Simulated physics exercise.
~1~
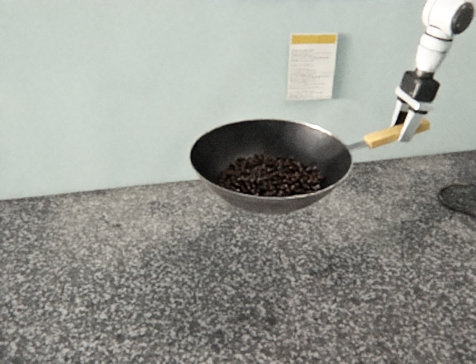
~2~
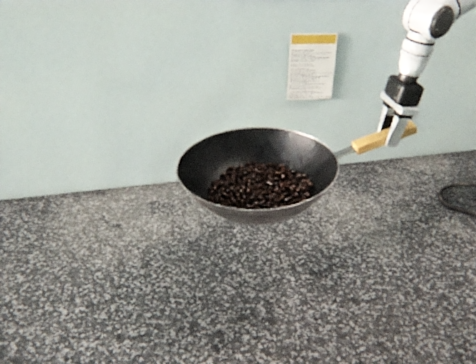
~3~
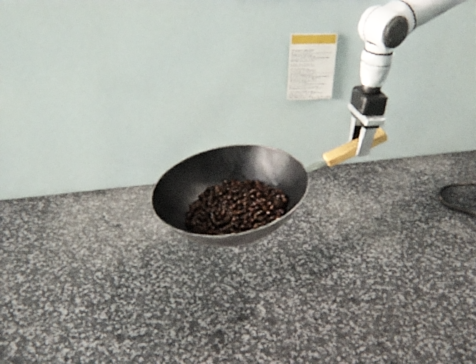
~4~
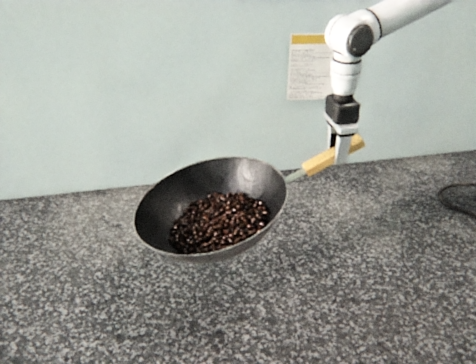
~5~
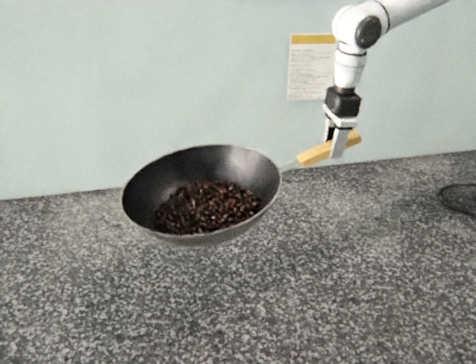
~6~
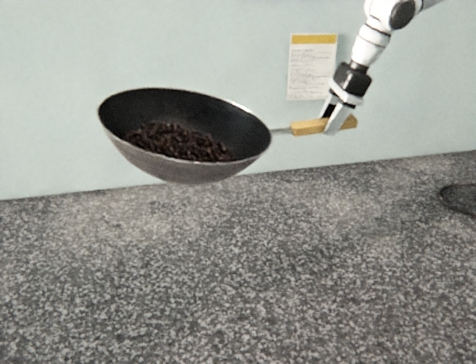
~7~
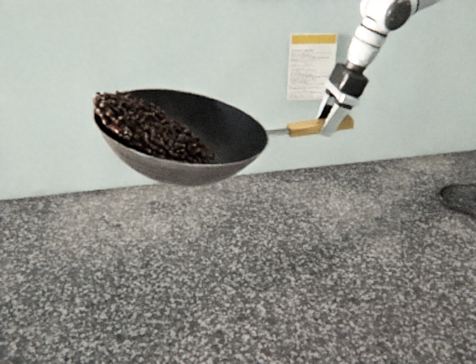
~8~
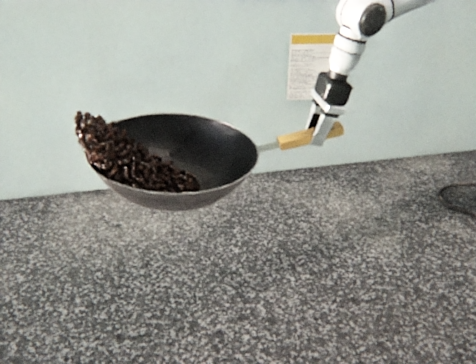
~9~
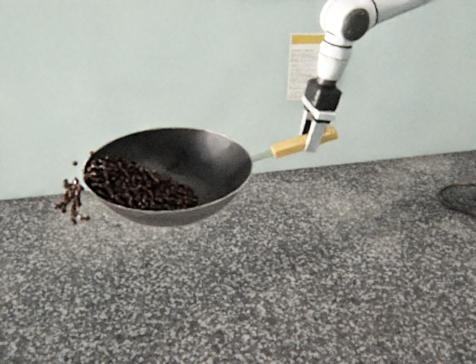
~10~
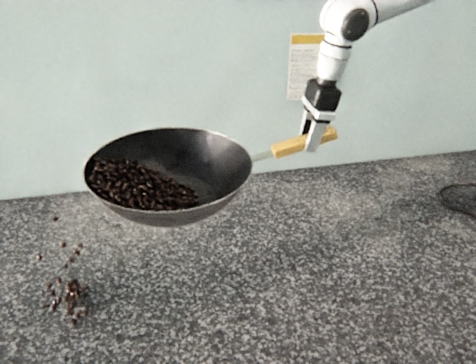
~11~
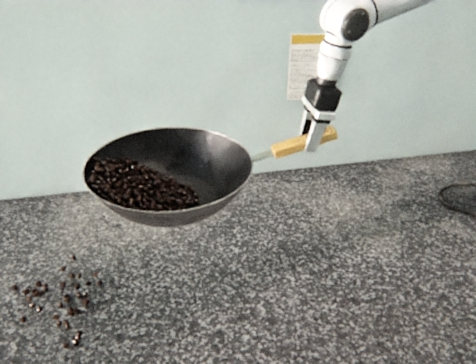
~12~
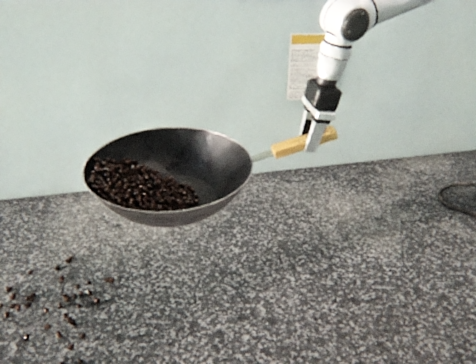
A dark wok holding a heap of dark brown dried beans hangs above a speckled grey surface, seen from a fixed view against a pale green wall with a yellow-topped notice. A white robot arm on the right grips its wooden handle. The arm carries the wok left and downward, then lifts it and tips it, and the beans surge up the left side. As the wok lowers and levels, some spill over the left rim, drop and scatter on the surface. The wok stops, still holding most of the beans, with a small scattering lying at lower left.
